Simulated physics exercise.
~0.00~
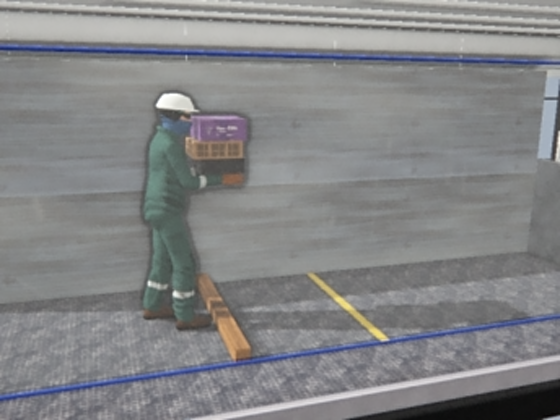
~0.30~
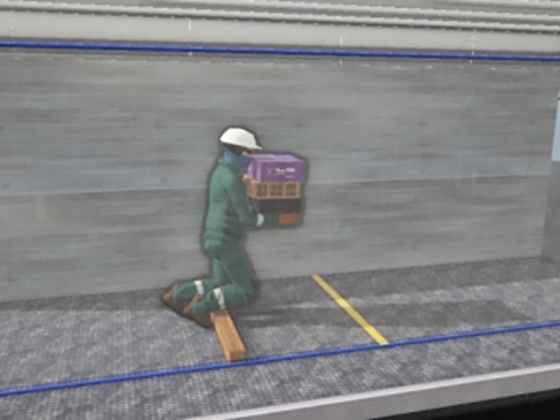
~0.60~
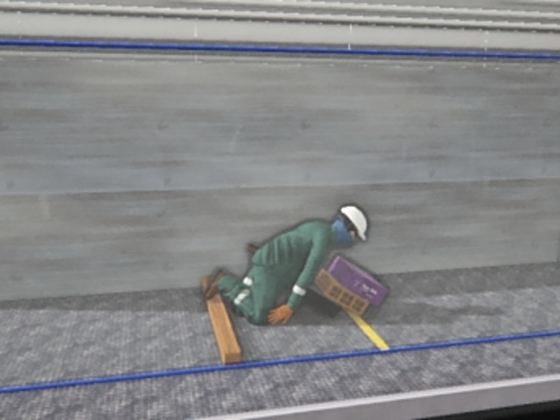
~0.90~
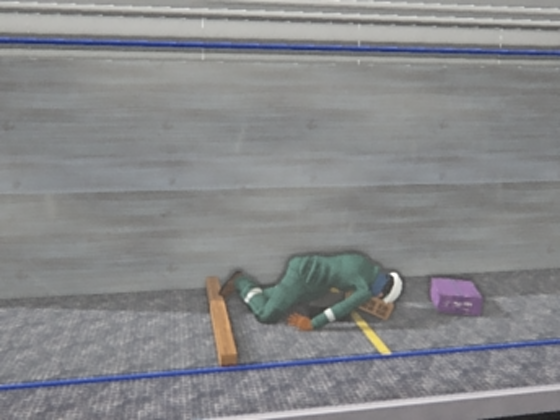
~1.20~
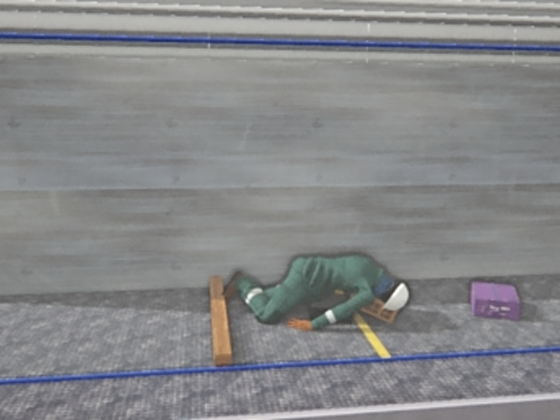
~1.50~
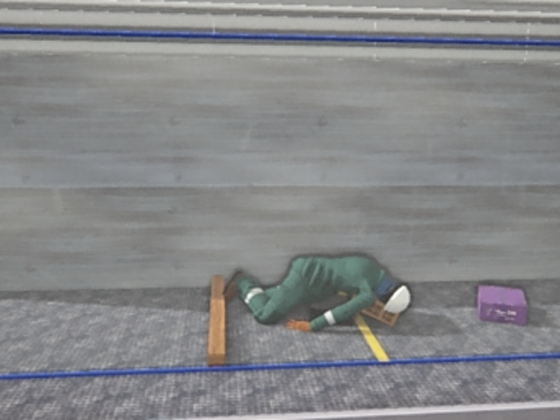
In the video, a figure in green overalls and a white helmet, holding stacked crates and a purple box, pitches forward over a wooden rail and collapses face down around the crates by a yellow line, while the purple box slides right and stops beyond it.
